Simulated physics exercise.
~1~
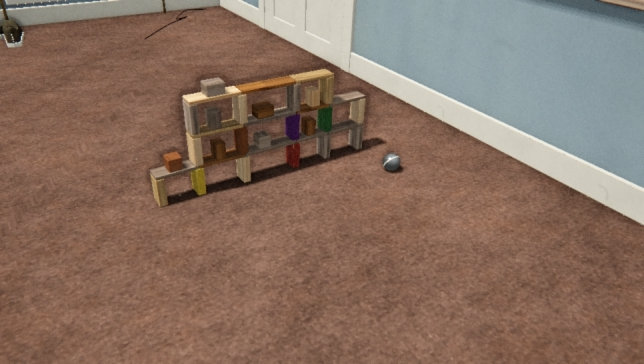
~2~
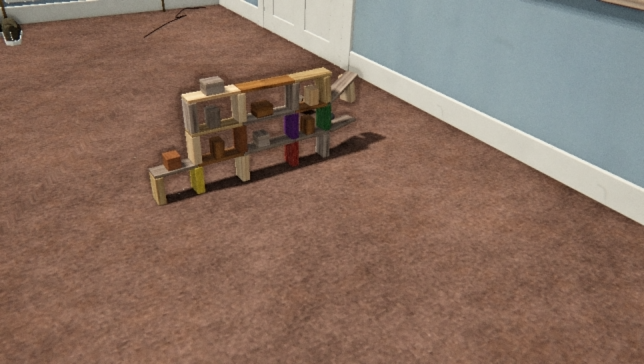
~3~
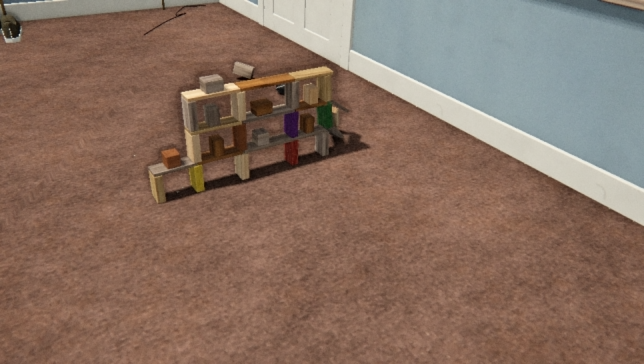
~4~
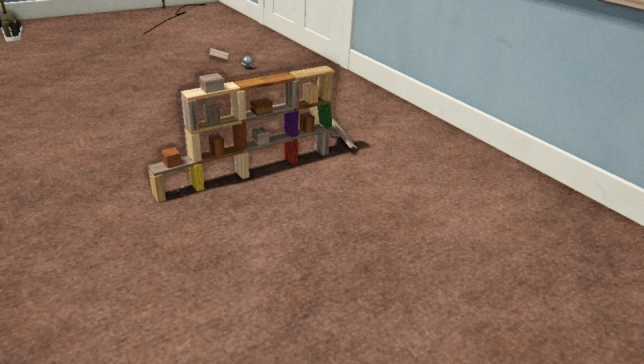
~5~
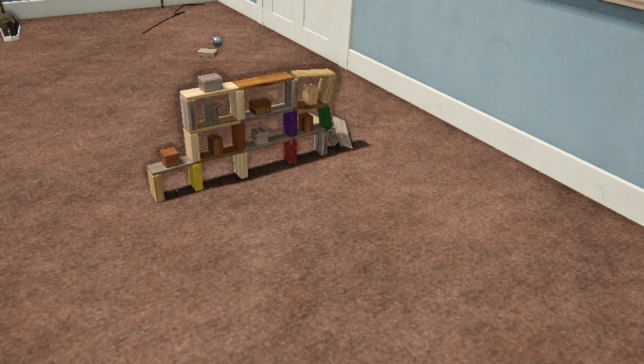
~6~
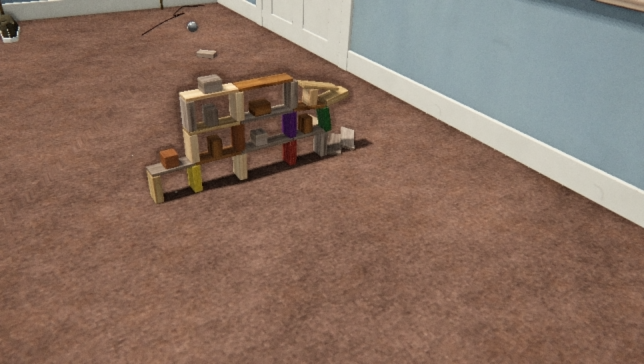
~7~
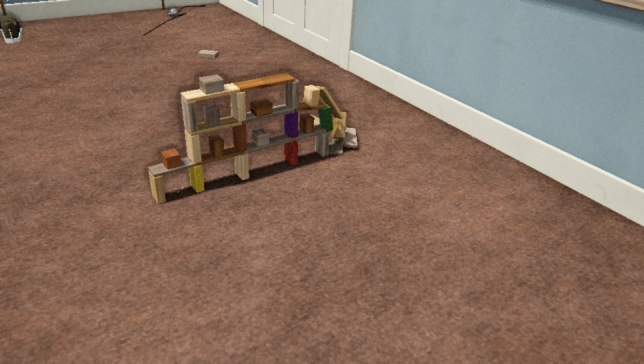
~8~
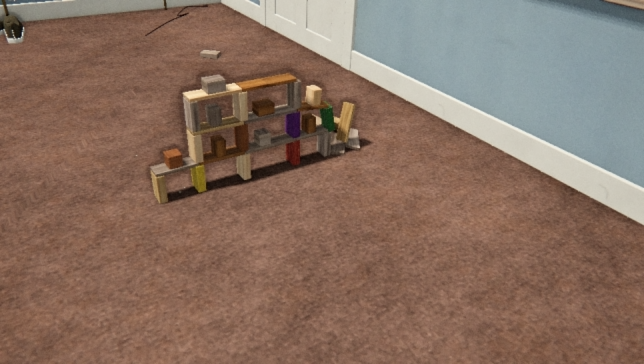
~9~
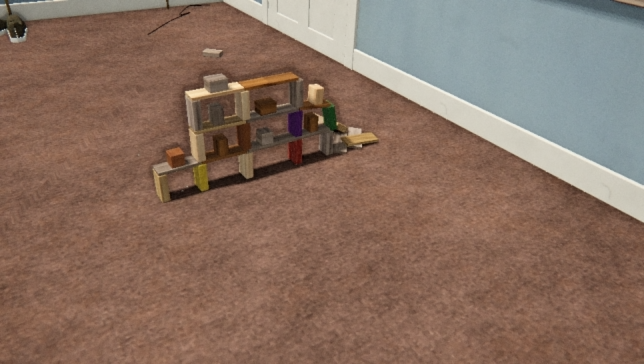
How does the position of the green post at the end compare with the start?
At the start the green post stands upright, and by the end it is leaning slightly while staying in about the same place.
